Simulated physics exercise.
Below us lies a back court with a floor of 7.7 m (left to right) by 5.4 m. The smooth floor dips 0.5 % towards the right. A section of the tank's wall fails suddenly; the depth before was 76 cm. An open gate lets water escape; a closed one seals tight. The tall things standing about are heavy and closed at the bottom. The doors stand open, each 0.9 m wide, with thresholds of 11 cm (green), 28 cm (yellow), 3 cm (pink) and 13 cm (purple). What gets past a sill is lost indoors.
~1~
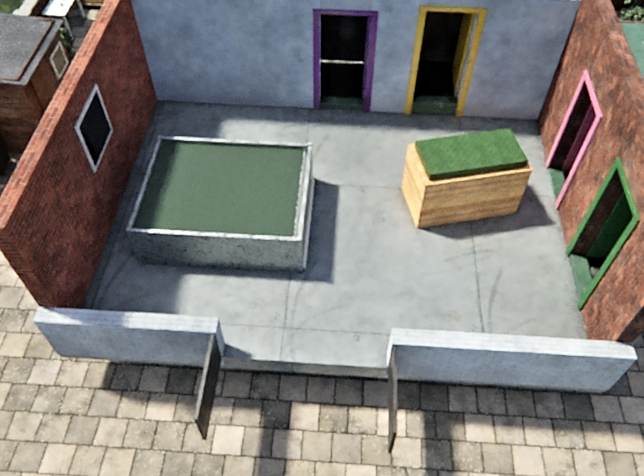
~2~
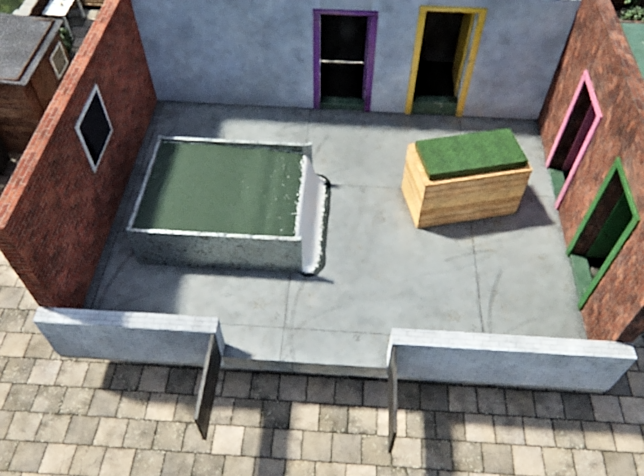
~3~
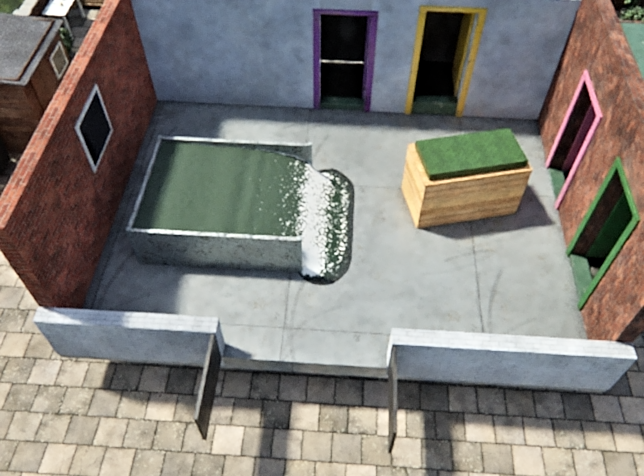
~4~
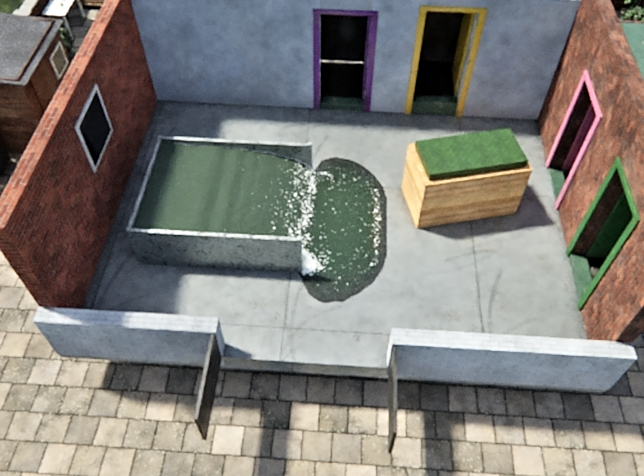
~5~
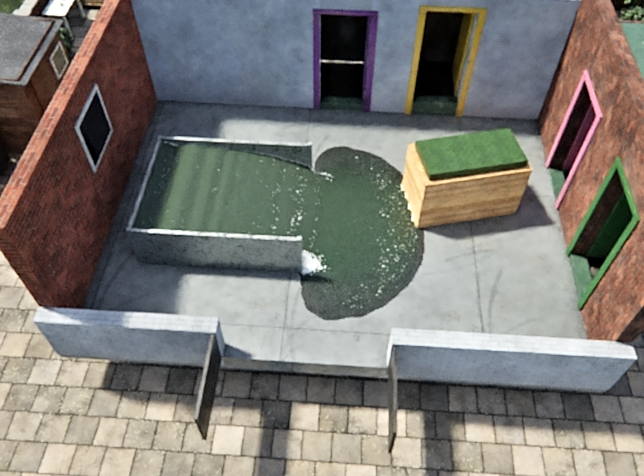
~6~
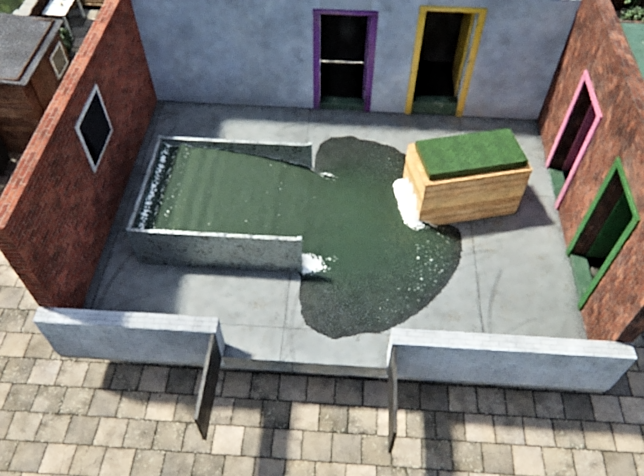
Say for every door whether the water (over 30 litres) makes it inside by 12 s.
The water let in: At the green door it goes over the limit; at the yellow door it keeps below the limit; at the pink door it passes the limit; at the purple door it stays under the limit.
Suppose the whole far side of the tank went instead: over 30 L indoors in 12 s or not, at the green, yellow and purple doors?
Against that limit: Green under, yellow not over, purple over.
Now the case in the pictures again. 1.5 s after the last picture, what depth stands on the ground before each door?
Depths in cm: Green 13, yellow 27, pink 3, purple 2.
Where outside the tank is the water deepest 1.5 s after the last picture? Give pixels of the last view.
Around (573, 365).
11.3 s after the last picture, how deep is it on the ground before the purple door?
Roughly 7.0 cm deep.
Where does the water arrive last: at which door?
It is the pink one.
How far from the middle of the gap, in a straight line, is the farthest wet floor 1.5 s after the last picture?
About 5.2 m.
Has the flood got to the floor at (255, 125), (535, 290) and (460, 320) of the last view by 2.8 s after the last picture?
In turn: Still dry, under water, under water.
Then, 0.7 s after the last picture water covers 45 % of the floor and is deepest (50 cm) near (397, 214); green door 4 cm at the sill, 4 L in, yellow door not reached, pink door not reached, purple door not reached.
Then, 1.5 s after the last picture water covers 55 % of the floor and is deepest (56 cm) near (573, 365); green door 13 cm at the sill, 85 L in, yellow door 27 cm at the sill, 0 L in, pink door 3 cm at the sill, 0 L in, purple door 2 cm at the sill, 0 L in.
Then, 2.8 s after the last picture water covers 60 % of the floor and is deepest (36 cm) near (580, 343); green door 25 cm at the sill, 222 L in, yellow door 20 cm at the sill, 1 L in, pink door 13 cm at the sill, 11 L in, purple door 10 cm at the sill, 0 L in.
Then, 6.3 s after the last picture water covers 85 % of the floor and is deepest (18 cm) near (554, 222); green door 15 cm at the sill, 326 L in, yellow door 13 cm at the sill, 1 L in, pink door 16 cm at the sill, 395 L in, purple door 10 cm at the sill, 1 L in.
Then, 11.3 s after the last picture water covers 95 % of the floor and is deepest (12 cm) near (245, 148); green door 8 cm at the sill, 343 L in, yellow door 6 cm at the sill, 1 L in, pink door 8 cm at the sill, 545 L in, purple door 7 cm at the sill, 1 L in.
